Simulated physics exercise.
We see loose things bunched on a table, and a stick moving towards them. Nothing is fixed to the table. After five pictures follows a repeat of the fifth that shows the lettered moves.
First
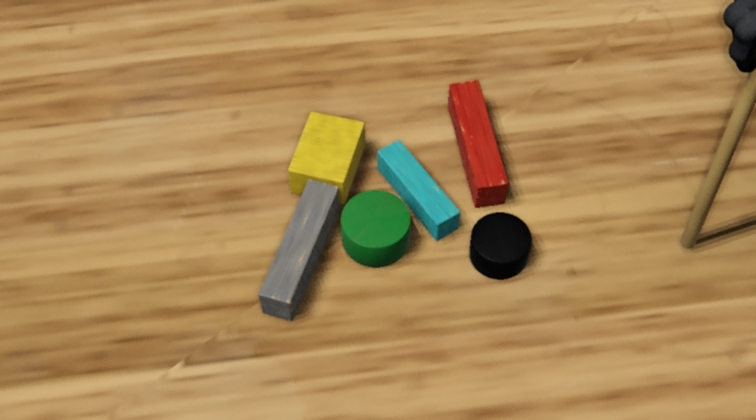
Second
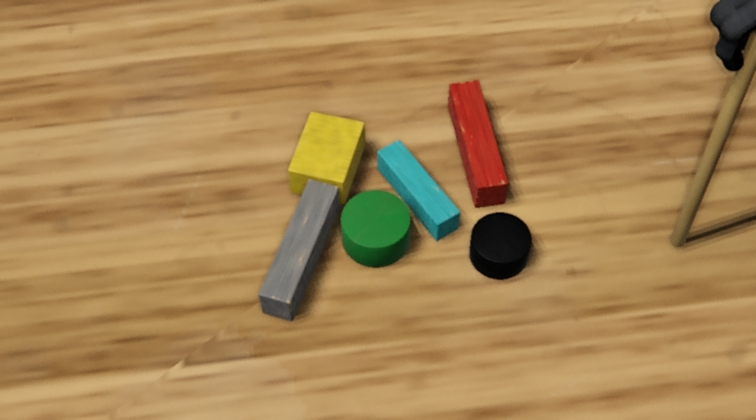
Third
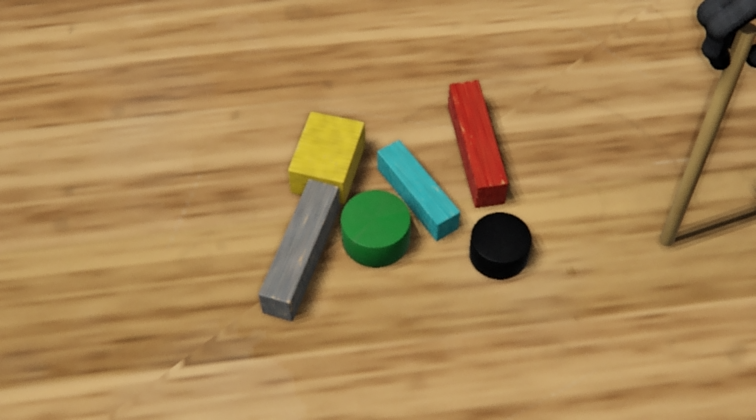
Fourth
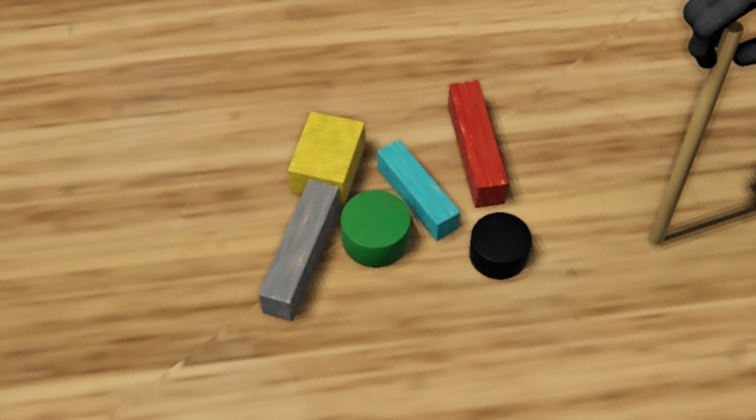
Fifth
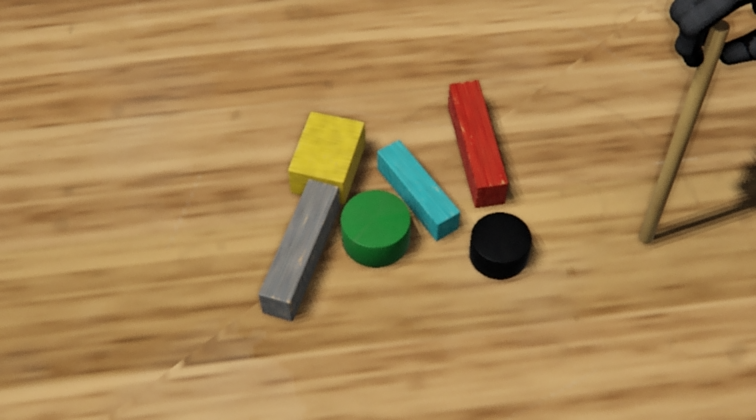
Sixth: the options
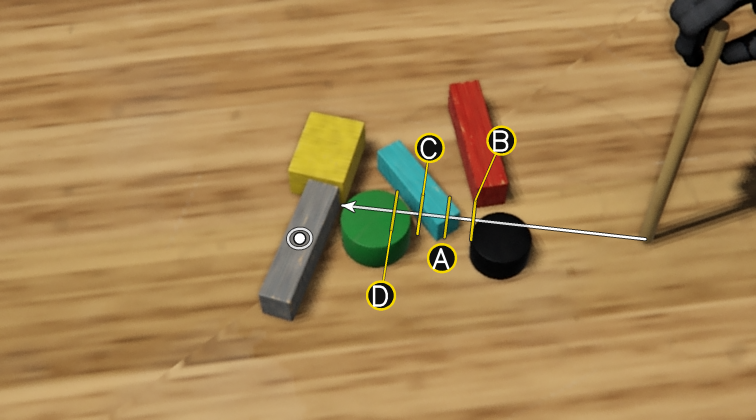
A loose cluster of small coloured objects lies on a wood-grained tabletop, seen from above at a slight angle. A yellow block touches a grey bar at the left, a green disc and a turquoise bar sit in the middle, and a red bar stands out above a black disc. At the right edge, a black gripper moves a thin tan stick slowly leftward while everything else stays still.
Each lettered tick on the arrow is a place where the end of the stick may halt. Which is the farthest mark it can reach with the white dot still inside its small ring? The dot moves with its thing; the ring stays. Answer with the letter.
It can go as far as C.
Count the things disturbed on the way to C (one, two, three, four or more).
It has moved two.
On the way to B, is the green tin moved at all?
No.
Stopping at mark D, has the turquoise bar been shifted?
By then, yes.
On the marked copy, A at (447, 217); B at (473, 220); C at (420, 214); D at (394, 211); the arrow from (645, 239) to (342, 205); the white dot at (300, 238).
Following C. Soon after the start, foot of the stick (562, 231).
Later, foot of the stick (481, 222).
In the end, foot of the stick (420, 215); turquoise bar (391, 190); green tin (358, 231); the dot is still in its ring.
As for the rest, A keeps the dot in but is short; B keeps the dot in but is short; D shifts the dotted thing to (274, 249).
